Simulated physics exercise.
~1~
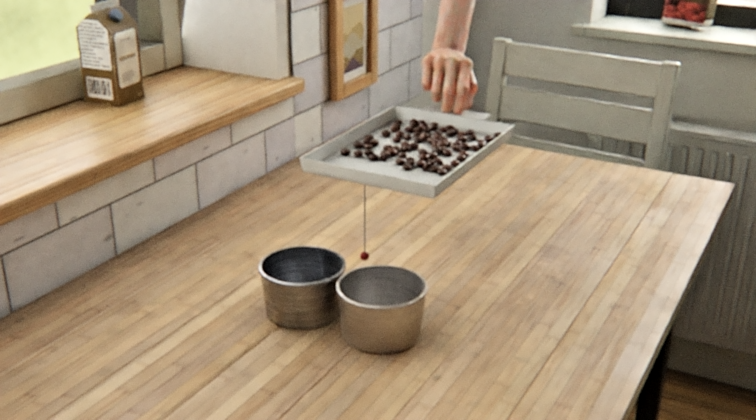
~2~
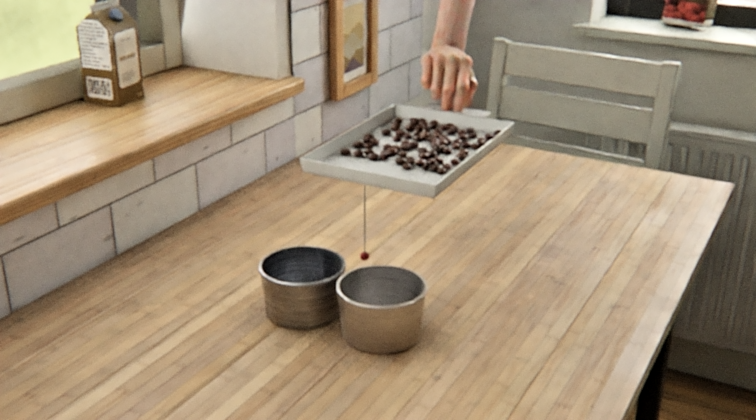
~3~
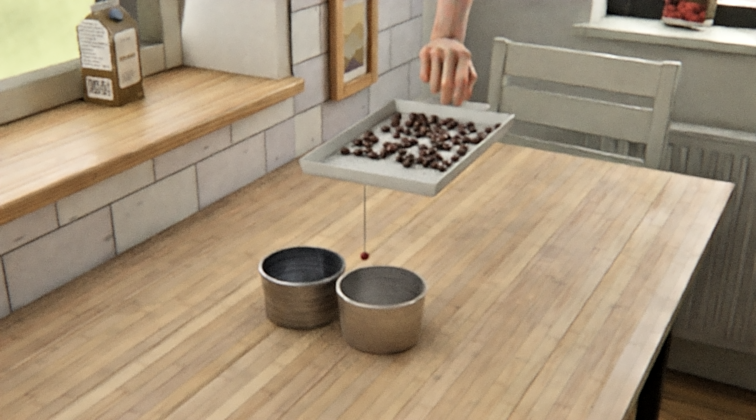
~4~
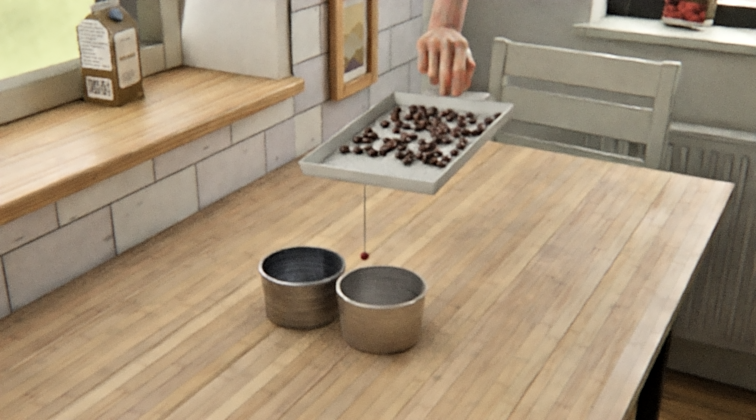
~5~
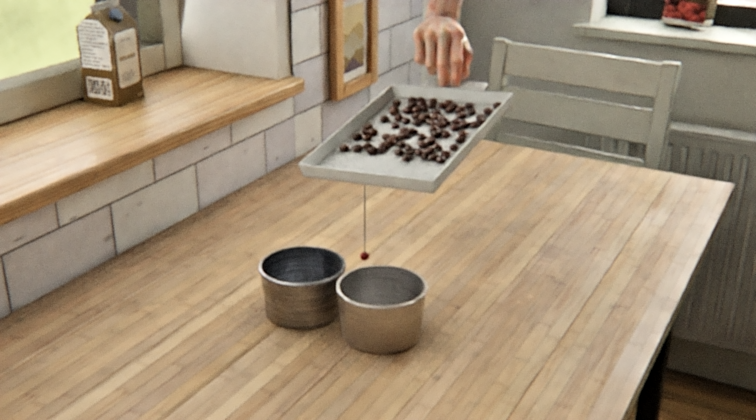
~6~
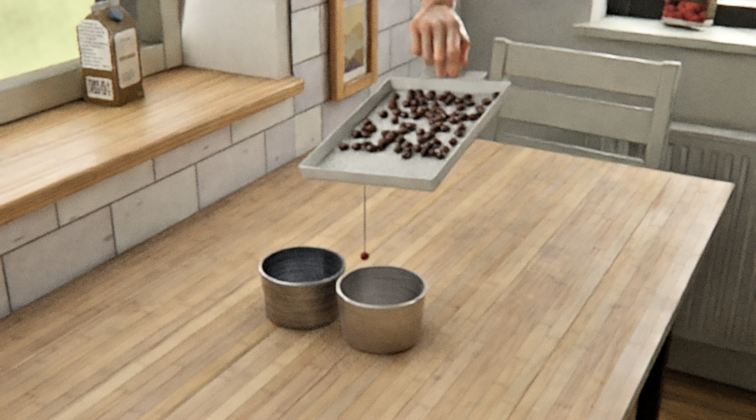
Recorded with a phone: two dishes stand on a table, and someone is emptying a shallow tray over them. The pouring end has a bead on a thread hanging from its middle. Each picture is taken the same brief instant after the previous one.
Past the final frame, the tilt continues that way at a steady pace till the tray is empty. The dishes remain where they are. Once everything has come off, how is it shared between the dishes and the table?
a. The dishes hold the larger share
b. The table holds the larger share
(a) The dishes hold the larger share.
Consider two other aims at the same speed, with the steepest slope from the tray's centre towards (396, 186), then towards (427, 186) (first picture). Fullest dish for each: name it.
Record: Try 1, the dish at the right; try 2, the dish at the right.
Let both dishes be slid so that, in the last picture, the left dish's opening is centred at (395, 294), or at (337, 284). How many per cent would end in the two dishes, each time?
It would be near 0 per cent first and near 10 per cent second.
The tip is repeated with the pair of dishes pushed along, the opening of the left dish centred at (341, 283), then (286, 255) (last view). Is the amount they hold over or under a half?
Try 1: A minority of it. Try 2: A majority of it.
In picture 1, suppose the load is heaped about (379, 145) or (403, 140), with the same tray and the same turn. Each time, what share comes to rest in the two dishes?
First case: Some 100 %; second case: Some 100 %.
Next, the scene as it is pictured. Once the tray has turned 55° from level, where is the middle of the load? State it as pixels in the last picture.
In the last view the centre sits at roughly (344, 150).
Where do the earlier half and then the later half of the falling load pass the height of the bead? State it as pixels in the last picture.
About (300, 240), and after that about (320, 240).
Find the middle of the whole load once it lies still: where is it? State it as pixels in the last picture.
Somewhere close to (304, 301) in the last picture.
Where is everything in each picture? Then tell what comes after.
In the first frame, corners of the pouring end near (303, 157) and (434, 184), level; middle of the load near (436, 143), flat chocolate drops; left dish near (280, 301); right dish near (360, 324); bead on its thread near (365, 256).
In the second frame, corners of the pouring end near (303, 158) and (434, 183), level; middle of the load near (436, 141).
In the third frame, corners of the pouring end near (303, 159) and (434, 182), tipped barely, lowest at the left corner; middle of the load near (436, 137).
In the fourth frame, corners of the pouring end near (302, 161) and (433, 181), tipped a little, lowest at the left corner; middle of the load near (435, 130).
In the fifth frame, corners of the pouring end near (302, 163) and (432, 179), tipped a little, lowest at the left corner; middle of the load near (430, 121).
In the sixth frame, corners of the pouring end near (301, 165) and (431, 178), tipped a little, lowest at the left corner; middle of the load near (429, 115); left dish near (280, 301); right dish near (360, 324).
Shortly afterwards, tray tipped steeply; the whole lot on the tray.
Next, tray tipped right over; near two thirds on the tray; near a quarter in the left dish; a little in the air.
Some moments later, tray tipped past a quarter turn; all but a few in the left dish; only a few outside both.
In the end, tray tipped past a quarter turn; none at all in the right dish; all but a few in the left dish; only a few outside both.
